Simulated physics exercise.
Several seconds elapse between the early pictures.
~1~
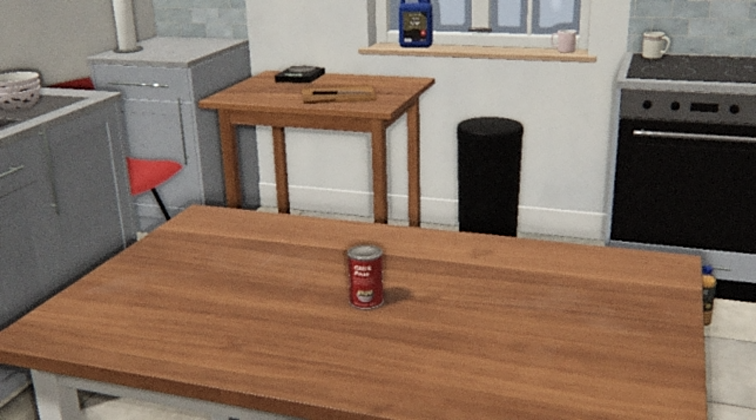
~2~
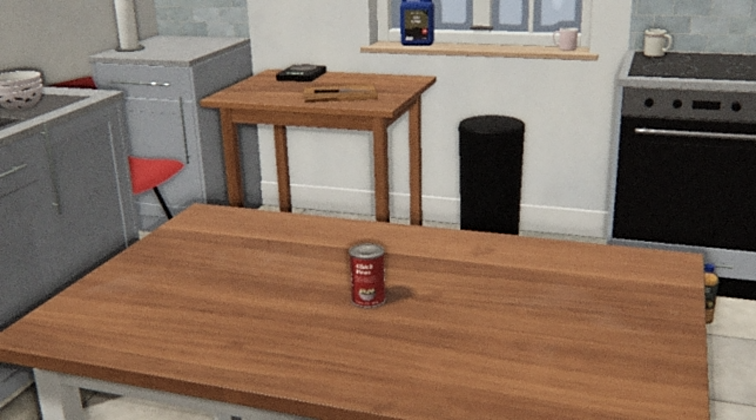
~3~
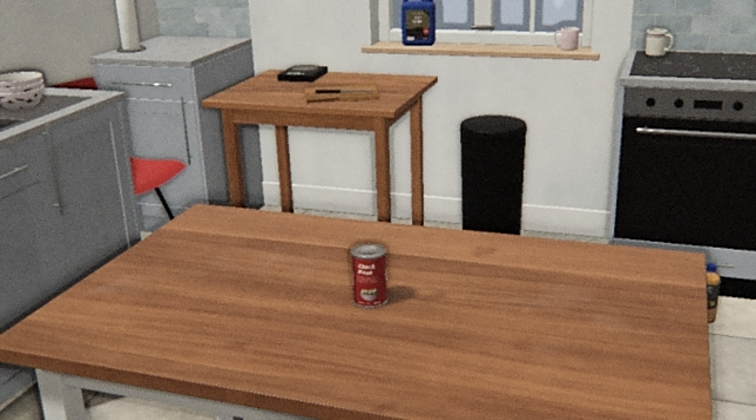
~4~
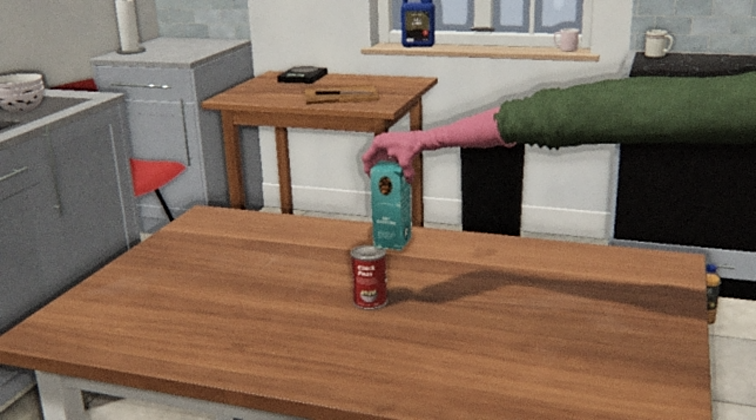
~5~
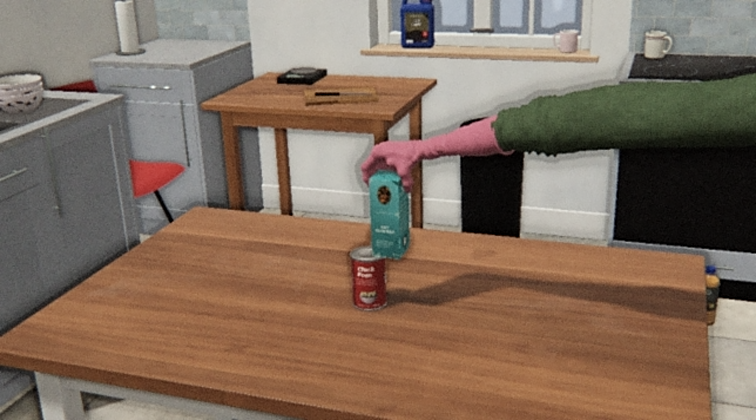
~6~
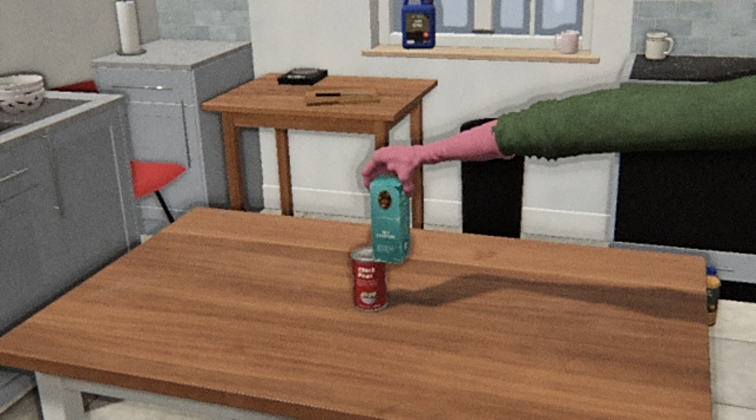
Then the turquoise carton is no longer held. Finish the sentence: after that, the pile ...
The pile collapses.
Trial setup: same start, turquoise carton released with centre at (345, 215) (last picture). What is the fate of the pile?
Outcome: The pile is knocked down.
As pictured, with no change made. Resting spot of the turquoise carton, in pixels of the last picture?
End position: Approximately (443, 300).
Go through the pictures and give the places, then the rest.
In the first frame, the last thing is not in view yet; red tin (366, 277).
In the second frame, the last thing is not in view yet; red tin (368, 276).
In the third frame, the last thing is not in view yet; red tin (369, 276).
In the fourth frame, on its way; turquoise carton (392, 205); red tin (369, 277).
In the fifth frame, on its way; turquoise carton (390, 214); red tin (369, 279).
In the sixth frame, in place under the hand; turquoise carton (391, 218); red tin (369, 279).
Then, 0.40 s on from there, turquoise carton now fallen.
Then, 0.50 s on from there, things are still on the move.
In the end, fallen, turquoise carton; red tin unmoved. At the end, from the last picture's camera, turquoise carton near (443, 300). The pile loses its balance.
